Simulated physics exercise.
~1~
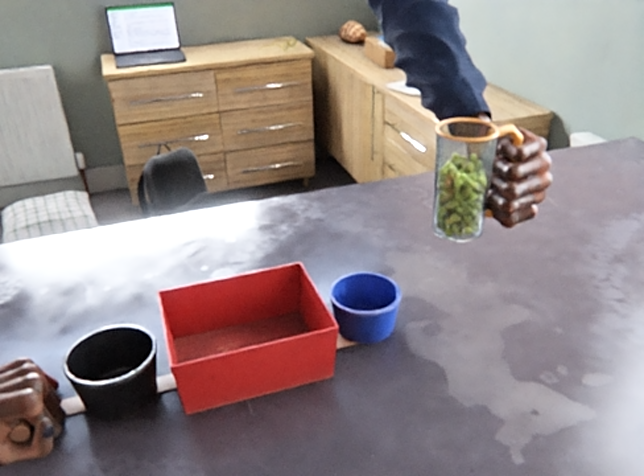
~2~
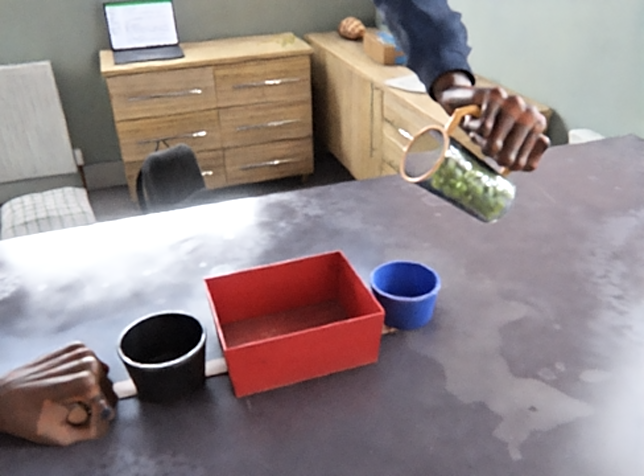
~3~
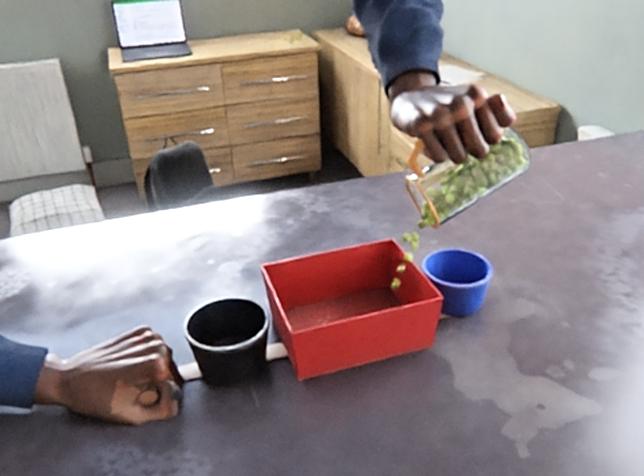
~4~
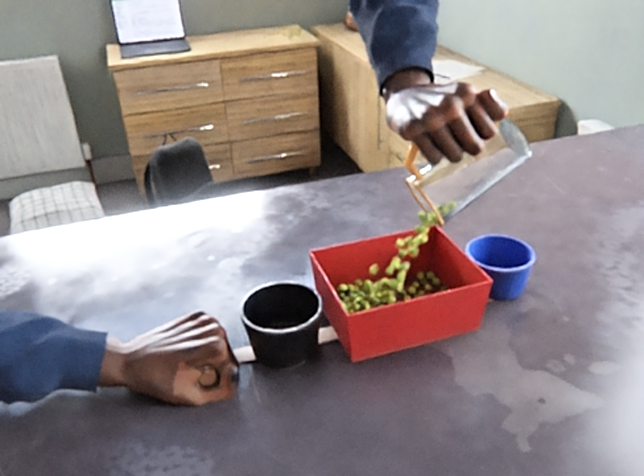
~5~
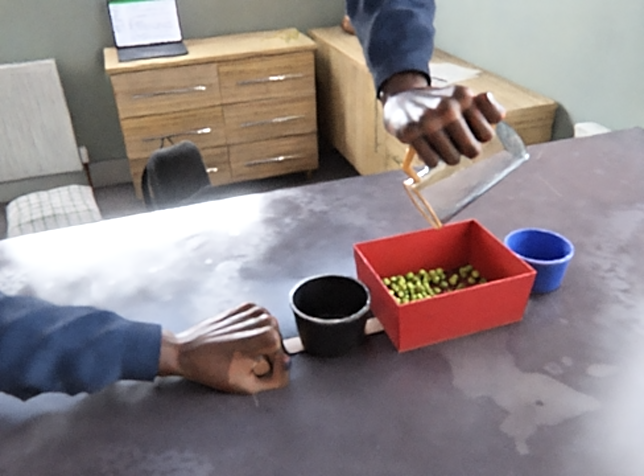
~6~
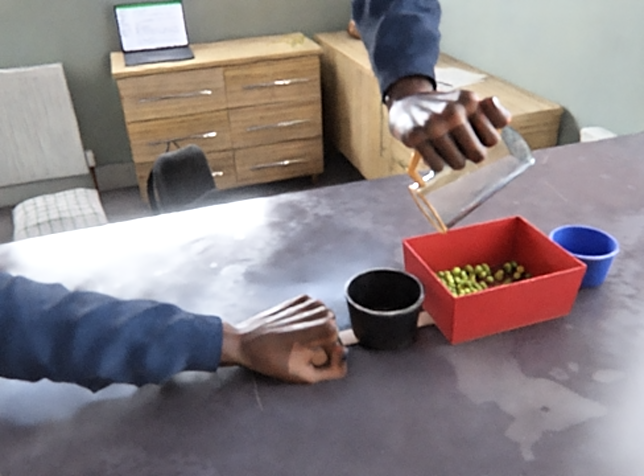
A hand tipped a clear cup of green peas while another hand slid a joined row of black dish, red tin and blue dish to the right; the peas poured into the red tin and ended up all there, the emptied cup still tilted above.
